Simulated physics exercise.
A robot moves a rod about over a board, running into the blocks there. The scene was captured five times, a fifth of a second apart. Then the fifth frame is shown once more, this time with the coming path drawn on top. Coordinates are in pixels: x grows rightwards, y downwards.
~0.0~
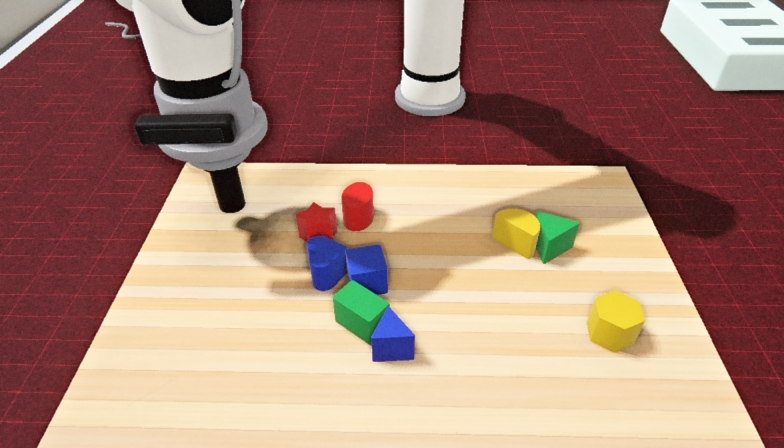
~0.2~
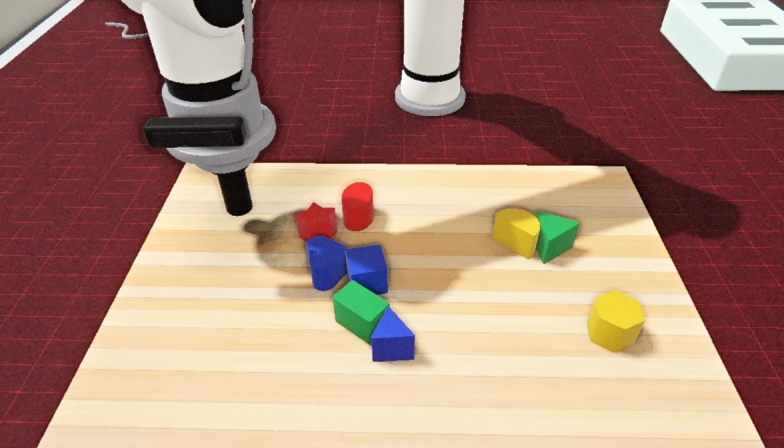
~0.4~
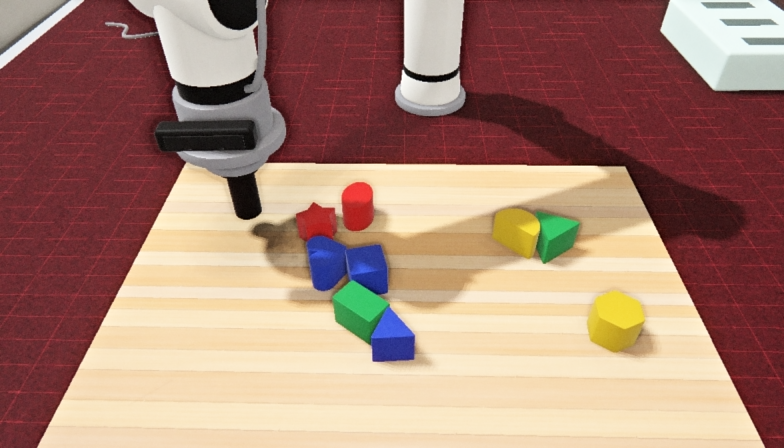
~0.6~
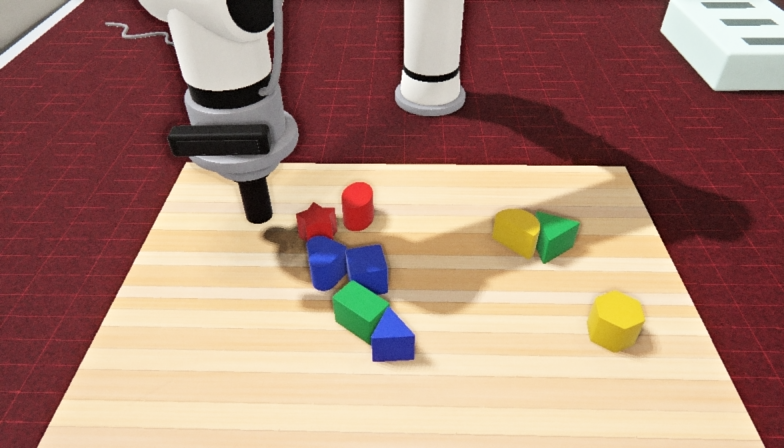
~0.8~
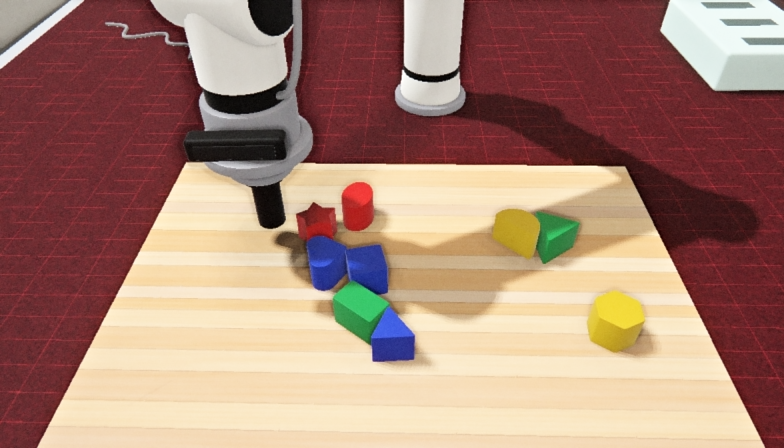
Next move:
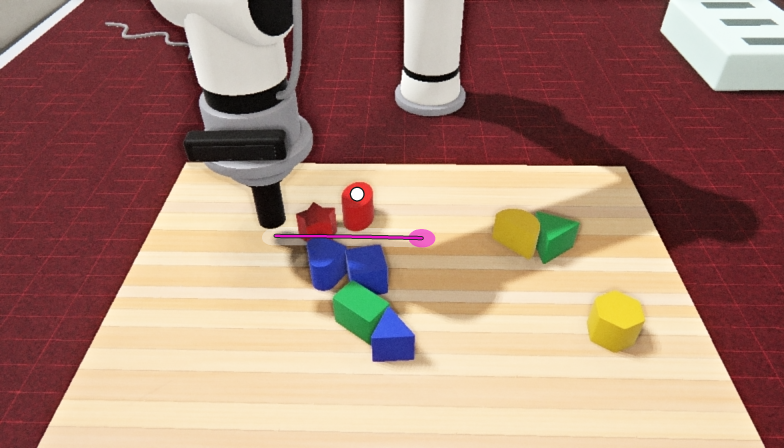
A white and grey robot arm holding a short black rod hangs over the far left of a pale wooden board on a dark red surface, viewed from above and in front. Red, blue and green blocks cluster left of centre, with yellow and green ones to the right. The arm slides the rod slightly right and nearer, while the blocks and camera stay still.
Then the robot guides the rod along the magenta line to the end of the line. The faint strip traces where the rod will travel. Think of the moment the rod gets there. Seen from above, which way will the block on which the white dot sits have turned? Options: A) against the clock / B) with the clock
A - against the clock.
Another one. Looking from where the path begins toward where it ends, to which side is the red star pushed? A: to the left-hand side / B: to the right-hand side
Correct choice: B.
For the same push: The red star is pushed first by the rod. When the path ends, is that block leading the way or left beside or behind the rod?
It ends up beside or behind the rod.
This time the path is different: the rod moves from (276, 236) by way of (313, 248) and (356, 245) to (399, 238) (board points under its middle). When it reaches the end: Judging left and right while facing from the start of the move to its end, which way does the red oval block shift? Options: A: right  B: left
B: Left.
Drawn move, from (276, 236) to (422, 238); the dot is on the red oval block.
On the path given first. One third of the way, rod (323, 221); red star (356, 217); red oval block (364, 193), turned 20° anticlockwise.
Two thirds of the way, rod (373, 222); red star (402, 225), turned 40° clockwise; red oval block (371, 192), turned 50° anticlockwise.
At the end, rod (423, 223); red star (429, 233), turned 110° clockwise; blue heart still; red oval block (371, 192), turned 50° anticlockwise.
